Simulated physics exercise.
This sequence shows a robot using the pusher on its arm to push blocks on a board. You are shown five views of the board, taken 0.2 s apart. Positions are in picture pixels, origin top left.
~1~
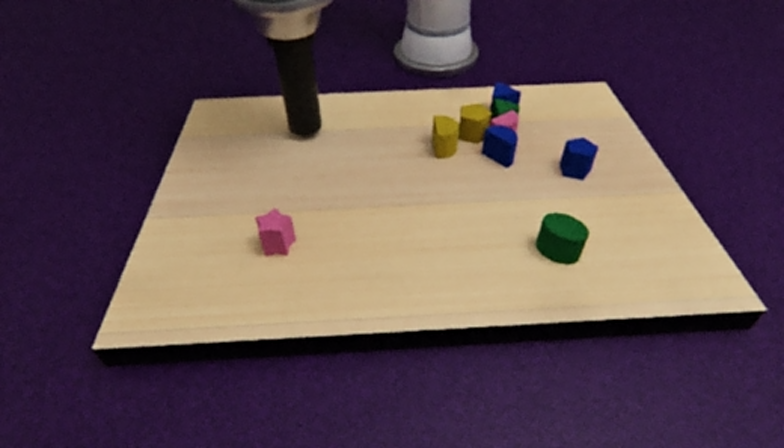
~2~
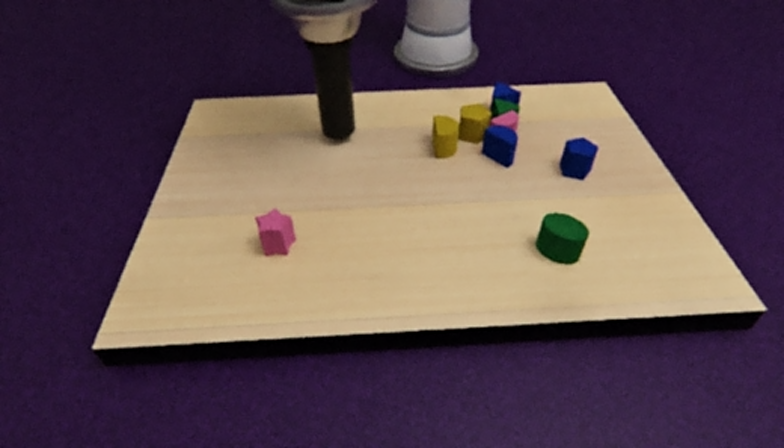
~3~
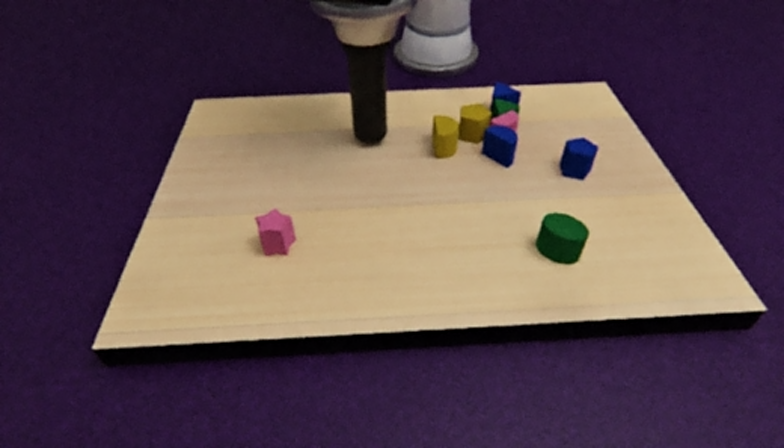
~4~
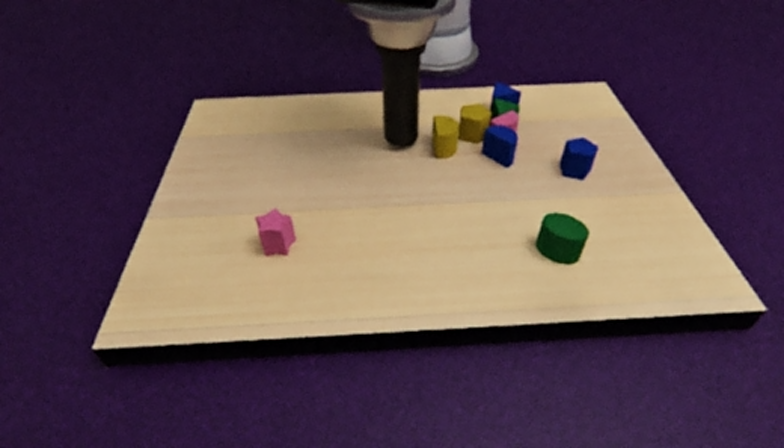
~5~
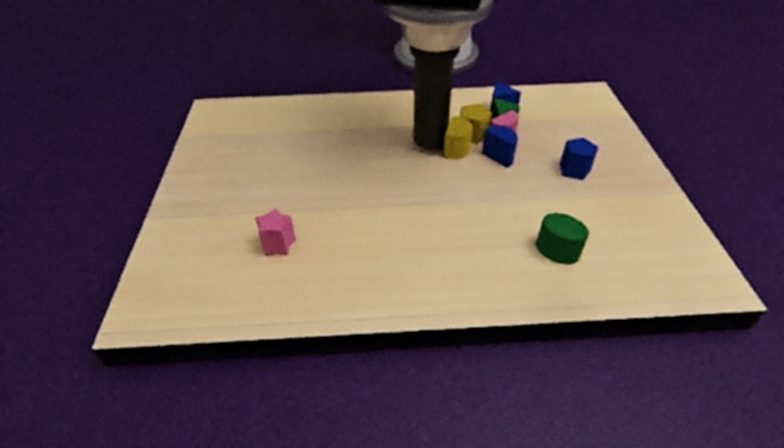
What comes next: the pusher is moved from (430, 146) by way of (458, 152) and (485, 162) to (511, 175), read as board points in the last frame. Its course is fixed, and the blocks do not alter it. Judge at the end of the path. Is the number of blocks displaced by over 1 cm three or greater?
It seems not.
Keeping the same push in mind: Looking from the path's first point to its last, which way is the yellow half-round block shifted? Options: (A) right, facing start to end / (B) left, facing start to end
Letter B.
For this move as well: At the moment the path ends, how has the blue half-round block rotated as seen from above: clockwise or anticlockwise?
The sense of turning is clockwise.
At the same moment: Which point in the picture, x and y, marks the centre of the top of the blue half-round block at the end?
At the end it should sit near (557, 135).
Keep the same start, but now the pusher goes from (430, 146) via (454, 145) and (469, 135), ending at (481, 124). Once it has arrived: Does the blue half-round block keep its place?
My answer is no.
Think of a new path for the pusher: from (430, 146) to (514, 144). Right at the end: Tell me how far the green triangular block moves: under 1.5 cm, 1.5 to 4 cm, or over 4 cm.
If I had to pick, the green triangular block travels from 1.5 to 4 cm here.
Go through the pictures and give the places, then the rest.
The first picture shows lower end of the pusher at (306, 126), tops of blocks, yellow half-round block at (446, 124), yellow pentagon at (475, 111), blue half-round block at (504, 133).
The second picture shows pusher at (339, 130), blocks as before.
The third picture shows pusher at (371, 133), blocks as before.
The fourth picture shows pusher at (401, 136), blocks as before.
The fifth picture shows pusher at (430, 139), yellow half-round block at (459, 126), yellow pentagon at (475, 111), blue half-round block at (504, 133).
What follows on the original path. One third of the way, pusher at (459, 146); yellow half-round block at (491, 131), turned 20° anticlockwise; blue half-round block at (520, 135), turned 20° clockwise.
Two thirds of the way, pusher at (488, 156); yellow half-round block at (519, 135), turned 30° anticlockwise; blue half-round block at (542, 136), turned 50° clockwise.
At the end, pusher at (513, 168); yellow half-round block at (534, 138), turned 55° anticlockwise; yellow pentagon not moved; blue half-round block at (557, 135), turned 40° clockwise.
